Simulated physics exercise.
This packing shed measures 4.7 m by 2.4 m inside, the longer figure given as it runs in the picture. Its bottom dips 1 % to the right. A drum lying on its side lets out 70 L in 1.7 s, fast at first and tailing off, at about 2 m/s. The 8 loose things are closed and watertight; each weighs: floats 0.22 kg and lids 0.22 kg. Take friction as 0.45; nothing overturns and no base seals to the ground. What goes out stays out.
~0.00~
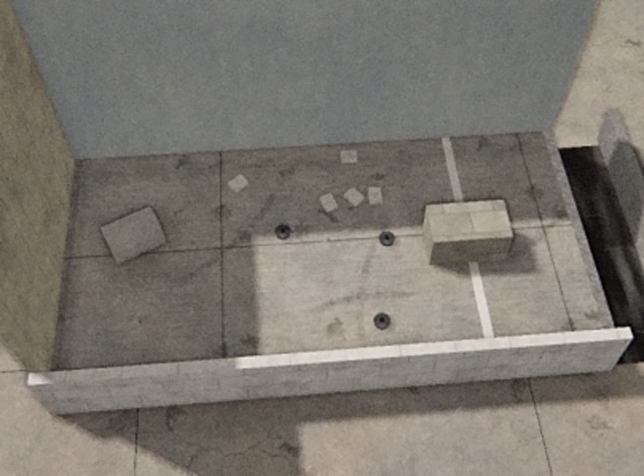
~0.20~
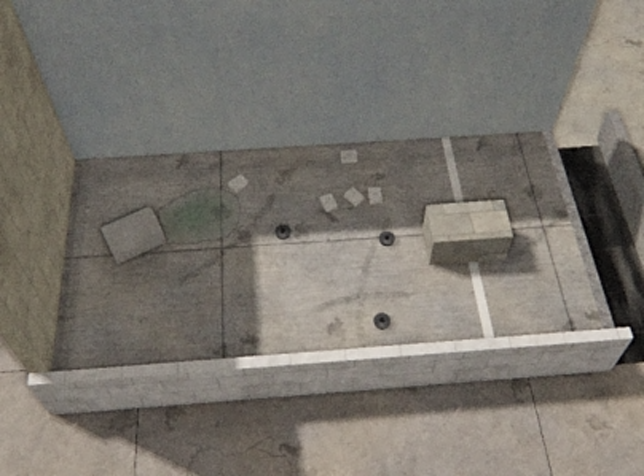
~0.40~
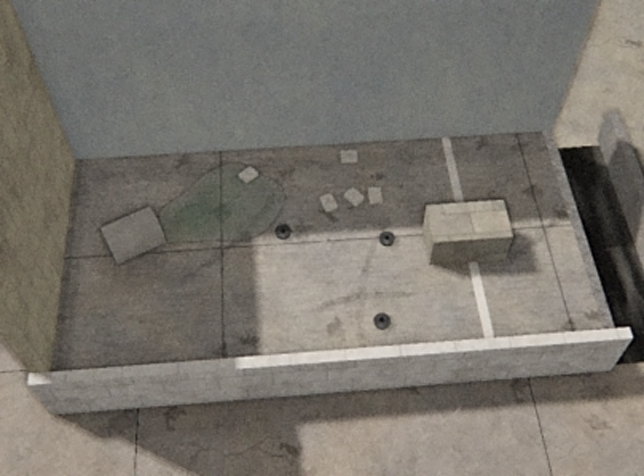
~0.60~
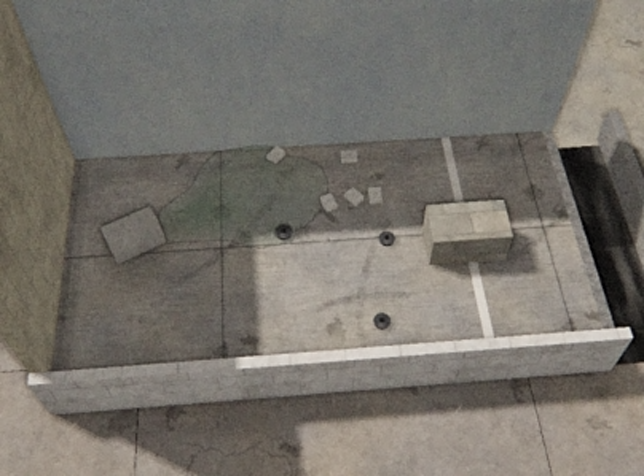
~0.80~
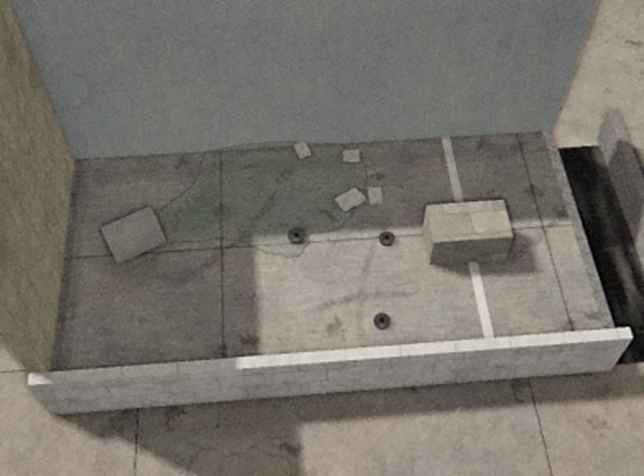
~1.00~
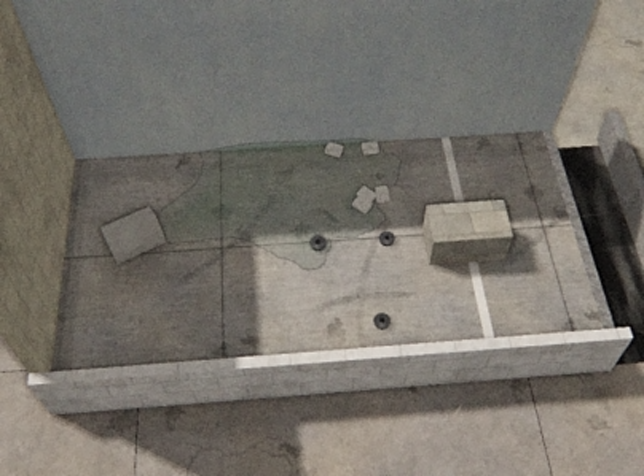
In a packing shed, greenish water spreads rightward across the floor, shifting several small floats.
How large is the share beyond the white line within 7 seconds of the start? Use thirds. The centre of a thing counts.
It is from one to two thirds.
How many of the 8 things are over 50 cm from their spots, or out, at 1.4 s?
I count 4.
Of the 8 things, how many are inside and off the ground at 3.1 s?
0 of them.
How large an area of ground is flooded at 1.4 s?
About 3.0 m2.
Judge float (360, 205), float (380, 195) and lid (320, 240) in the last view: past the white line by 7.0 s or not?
In turn: Beyond, past, short.
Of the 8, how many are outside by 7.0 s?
I count 5.
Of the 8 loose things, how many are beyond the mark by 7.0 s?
I count 5.
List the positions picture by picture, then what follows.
In the first frame, a float at (238, 181) rests on the ground; a lid at (283, 231), on the bottom; water covers 0.0 m2; 0 of 8 have shifted.
In the second frame, a float at (238, 181), on the bottom; a lid at (283, 231) rests on the ground; water covers 0.4 m2; 0 of 8 have shifted.
In the third frame, a float at (248, 173), on the bottom, 13 cm from its start; a lid at (283, 231) rests on the ground; water covers 0.8 m2; 1 of 8 have shifted.
In the fourth frame, a float at (276, 153) rests on the ground, 50 cm from its start; a lid at (284, 231), on the bottom; water covers 1.3 m2; 1 of 8 have shifted.
In the fifth frame, a float at (302, 148), afloat, 74 cm from its start; a lid at (297, 235) rests on the ground, 14 cm from its start; water covers 1.8 m2; 3 of 8 have shifted.
In the sixth frame, a float at (334, 148), afloat, 101 cm from its start; a lid at (318, 242), on the bottom, 35 cm from its start; water covers 2.2 m2; 6 of 8 have shifted.
After 1.4 s 0 of 8 are over the mark; 4 afloat.
After 3.1 s 5 of 8 are over the mark; 0 afloat.
After 4.9 s 5 of 8 are over the mark; 0 afloat.
After 7.0 s 5 of 8 are over the mark; 0 afloat.
